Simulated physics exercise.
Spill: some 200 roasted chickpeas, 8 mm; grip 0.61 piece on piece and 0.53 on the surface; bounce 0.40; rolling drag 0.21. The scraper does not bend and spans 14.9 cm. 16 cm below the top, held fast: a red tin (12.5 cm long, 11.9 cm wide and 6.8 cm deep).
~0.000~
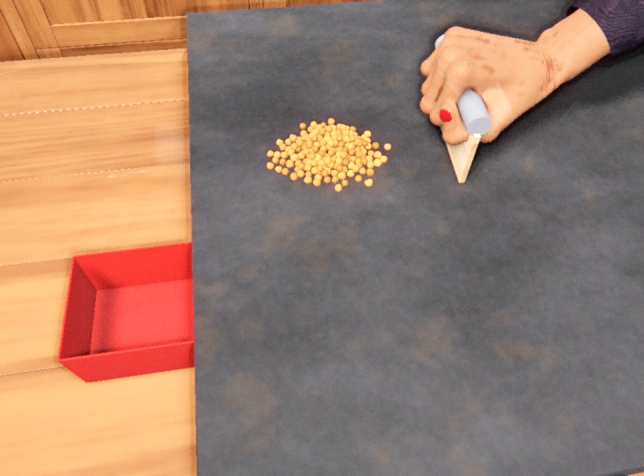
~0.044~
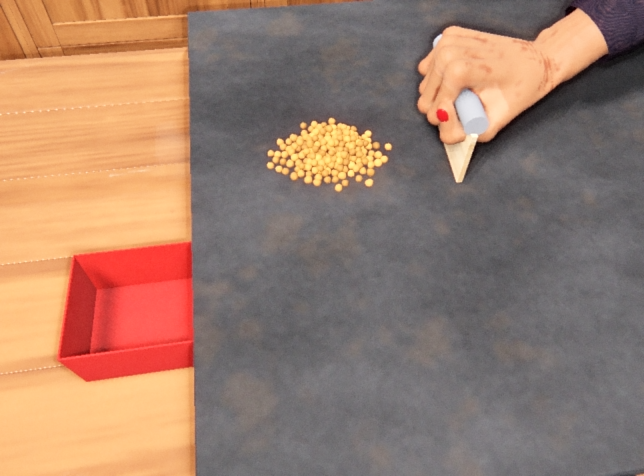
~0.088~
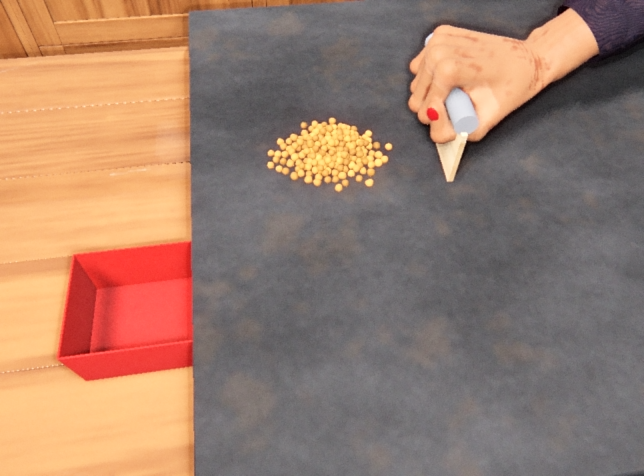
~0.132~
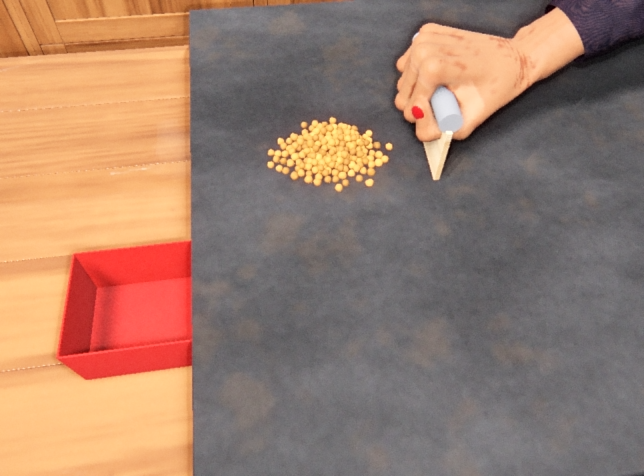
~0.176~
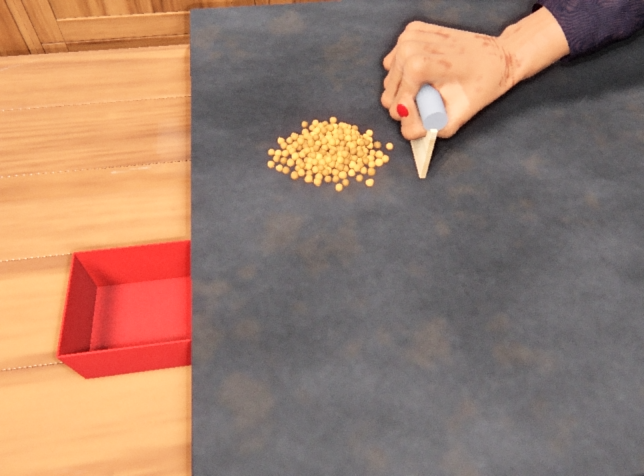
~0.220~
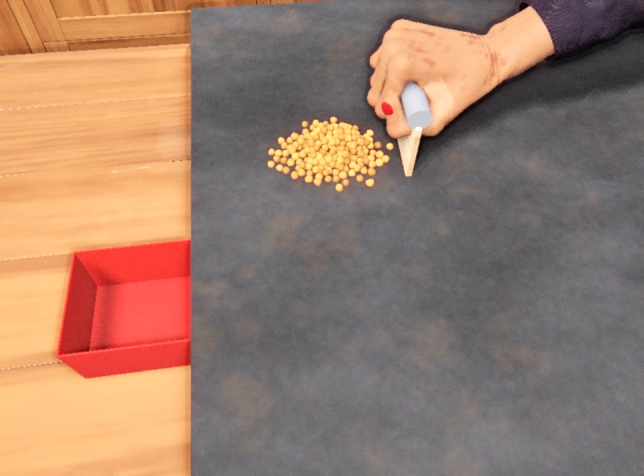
On a dark, mottled tabletop with a red tin at its left edge, a hand with a red-painted nail slid a small scraper steadily left, close to a heap of roasted chickpeas that stayed still.
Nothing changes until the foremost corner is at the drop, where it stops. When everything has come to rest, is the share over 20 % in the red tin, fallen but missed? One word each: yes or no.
Red tin: No, fallen but missed: Yes.
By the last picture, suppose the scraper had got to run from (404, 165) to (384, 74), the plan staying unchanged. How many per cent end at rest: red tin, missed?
Red tin 45; missed 30.
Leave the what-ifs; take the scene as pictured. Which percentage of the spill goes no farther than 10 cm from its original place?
Something like 40 in a hundred.
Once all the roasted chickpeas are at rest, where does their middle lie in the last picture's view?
Roughly at (191, 230).
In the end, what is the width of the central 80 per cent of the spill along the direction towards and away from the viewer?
Around 16 centimetres.
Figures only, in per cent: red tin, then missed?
Shares - red tin 0, missed 55.
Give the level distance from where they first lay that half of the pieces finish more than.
I'd put it at close to 20 cm.
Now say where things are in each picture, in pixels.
Scraper from (474, 143) to (442, 60); moved 0.0 cm; pieces shifted so far, 0; middle of the spill at (331, 143); red tin at (131, 297), in the first picture.
Scraper from (471, 143) to (440, 60); moved 0.3 cm; pieces shifted so far, 0; middle of the spill at (331, 143), in the second picture.
Scraper from (461, 142) to (432, 58); moved 1.3 cm; pieces shifted so far, 0; middle of the spill at (331, 143), in the third picture.
Scraper from (446, 140) to (420, 57); moved 2.9 cm; pieces shifted so far, 0; middle of the spill at (332, 143), in the fourth picture.
Scraper from (431, 138) to (407, 55); moved 4.4 cm; pieces shifted so far, 0; middle of the spill at (332, 142), in the fifth picture.
Scraper from (416, 137) to (395, 53); moved 5.9 cm; pieces shifted so far, 0; middle of the spill at (332, 142); red tin at (130, 294). Its speed is about 0.35 m/s, heading 17 degrees away from the viewer, in the sixth picture.
Then, at 0.55 s, scraper 17 cm from its start, spill 12 cm wide; still on top 100 %.
Then, at 0.87 s, scraper 28 cm from its start, spill 15 cm wide; off the edge, not caught 10 %, still on top 90 %.
After 1.15 s, scraper 30 cm from its start, spill 19 cm wide; off the edge, not caught 55 %, still on top 45 %.
At rest (1.7 s), red tin 0 %, fallen but missed 55 %, still on top 45 %.
